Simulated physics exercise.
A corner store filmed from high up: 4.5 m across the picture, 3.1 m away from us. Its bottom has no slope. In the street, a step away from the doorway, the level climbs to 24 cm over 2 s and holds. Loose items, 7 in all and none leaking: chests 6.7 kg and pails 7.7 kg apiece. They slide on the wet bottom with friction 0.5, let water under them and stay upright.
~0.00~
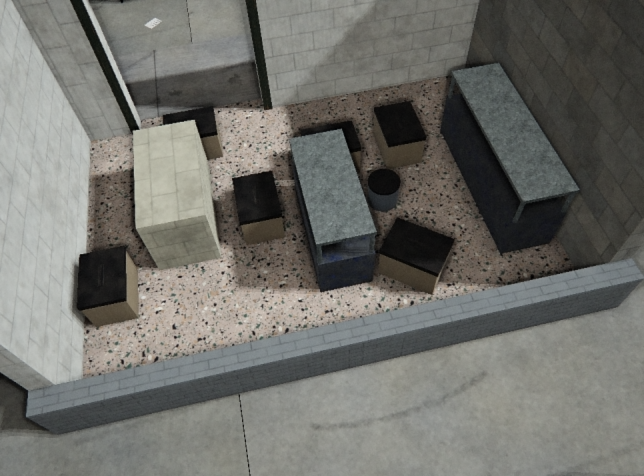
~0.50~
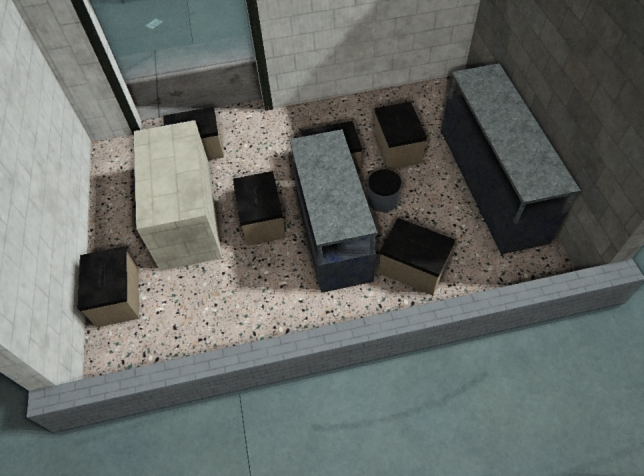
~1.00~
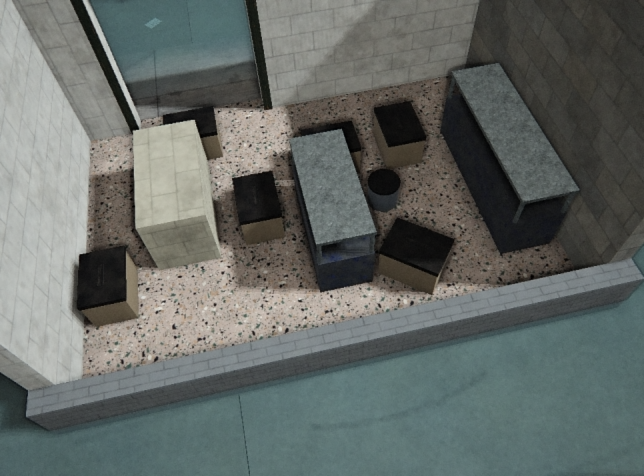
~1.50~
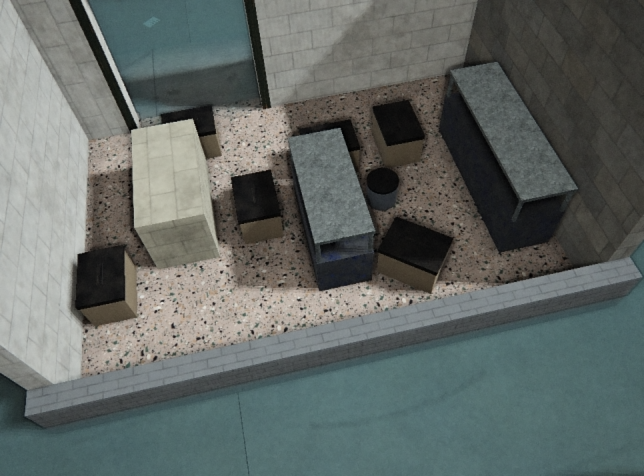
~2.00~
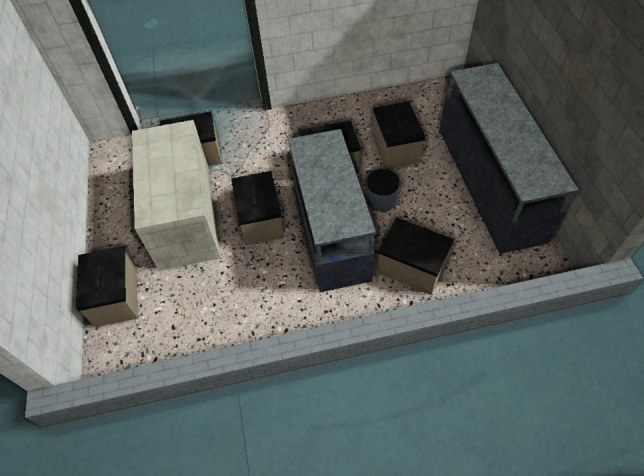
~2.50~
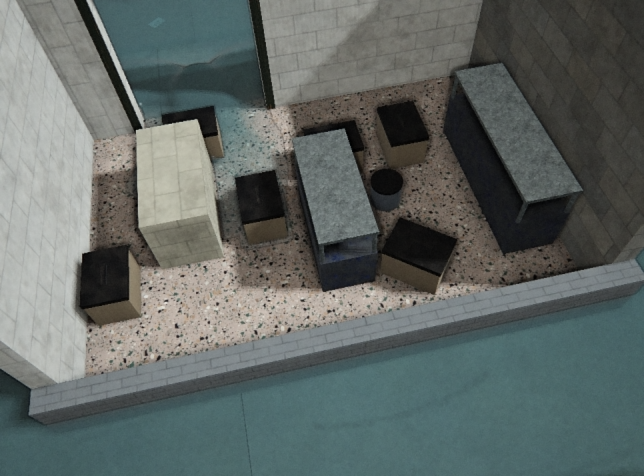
In this clip, seen from high above, bluish-green water spreads over the grey street outside a walled room, then enters through the doorway onto the speckled floor, while the dark-topped boxes and long counters inside barely move.
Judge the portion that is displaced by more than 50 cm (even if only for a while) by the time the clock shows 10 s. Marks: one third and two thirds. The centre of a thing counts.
It is two thirds or above.
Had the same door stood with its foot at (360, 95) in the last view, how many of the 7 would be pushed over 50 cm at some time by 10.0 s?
Then 6.
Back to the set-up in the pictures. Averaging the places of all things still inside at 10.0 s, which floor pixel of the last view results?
Near (368, 222).
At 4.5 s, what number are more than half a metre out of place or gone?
I count 4.
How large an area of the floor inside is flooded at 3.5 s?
Some 6.0 m2.
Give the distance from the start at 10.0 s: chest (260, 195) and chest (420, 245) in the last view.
In that order: 120 cm, 30 cm.
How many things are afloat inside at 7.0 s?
I count 6.
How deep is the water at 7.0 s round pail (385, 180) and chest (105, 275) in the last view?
About 6 and 12 cm.
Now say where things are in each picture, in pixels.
A chest at (189, 123) rests on the ground; a chest at (256, 195), on the bottom; 0.0 m2 under water; 0 of 7 have shifted, in the first frame.
A chest at (190, 124), on the bottom; a chest at (257, 196) rests on the ground; water covers 0.0 m2; 0 of 7 have shifted, in the second frame.
A chest at (189, 123) rests on the ground; a chest at (256, 195) rests on the ground; 0.0 m2 under water; 0 of 7 have shifted, in the third frame.
A chest at (188, 122), on the bottom; a chest at (255, 195), on the bottom; water covers 0.0 m2; 0 of 7 have shifted, in the fourth frame.
A chest at (187, 129) rests on the ground, 10 cm from its start; a chest at (255, 196) rests on the ground; 0.9 m2 under water; 1 of 7 have shifted, in the fifth frame.
A chest at (189, 123), afloat, 10 cm from its start; a chest at (259, 195) rests on the ground; water covers 1.7 m2; 1 of 7 have shifted, in the sixth frame.
After 3.5 s 1 of 7 are over 50 cm from their spots; 1 afloat.
After 4.5 s 4 of 7 are over 50 cm from their spots; 3 afloat.
After 7.0 s 5 of 7 are over 50 cm from their spots; 6 afloat.
After 10.0 s 6 of 7 are over 50 cm from their spots, and 6 have been at some point; 7 afloat.
